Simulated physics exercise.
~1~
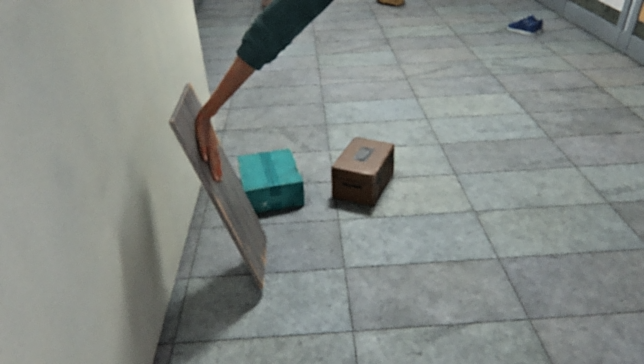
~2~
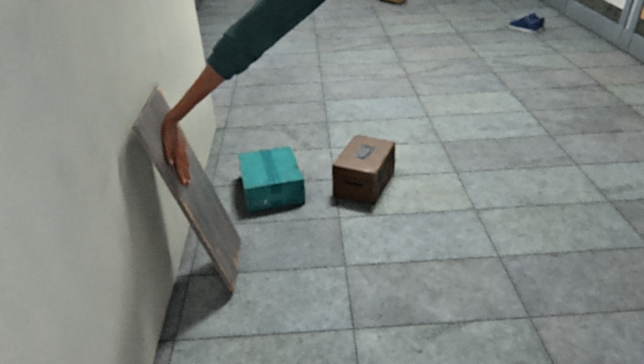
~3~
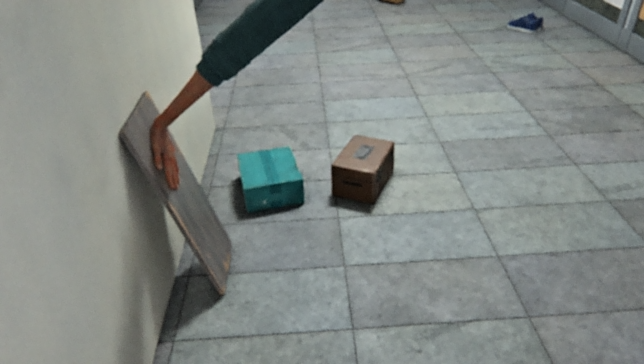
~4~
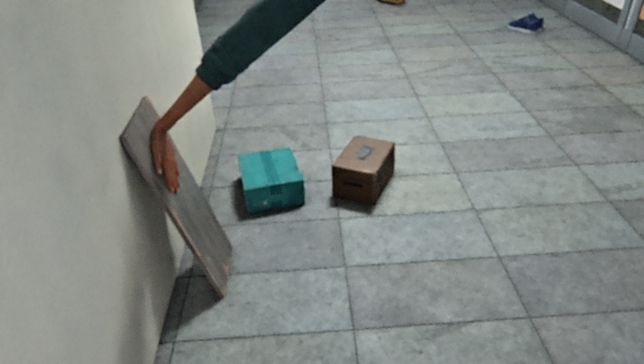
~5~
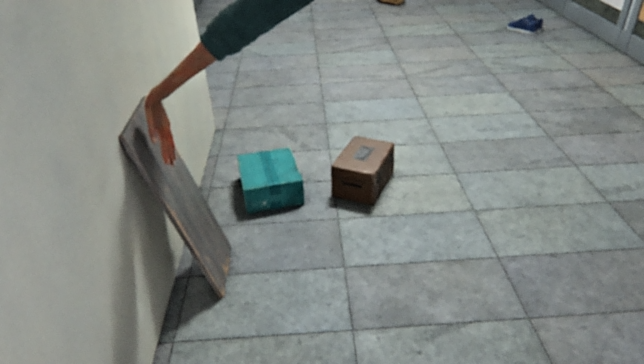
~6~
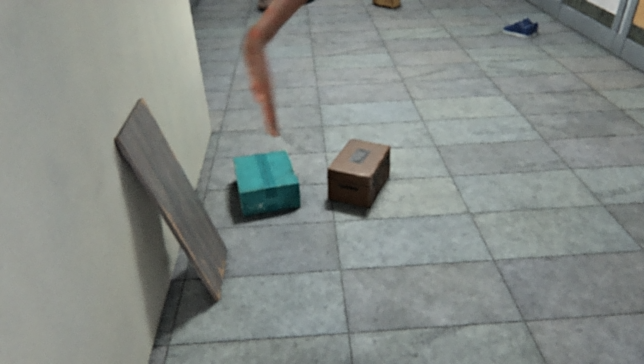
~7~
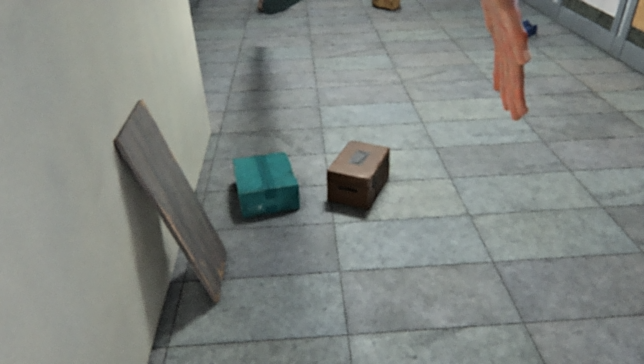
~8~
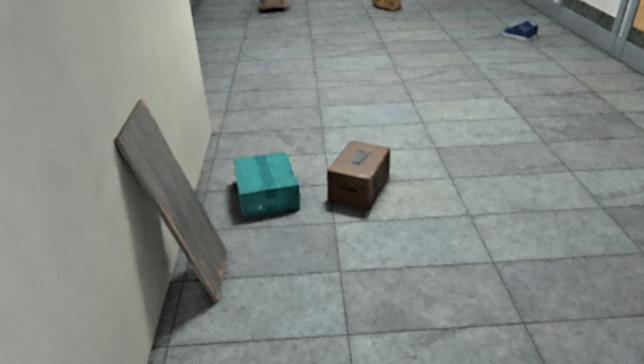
A grey board is leaned against the wall by a hand and stays propped.
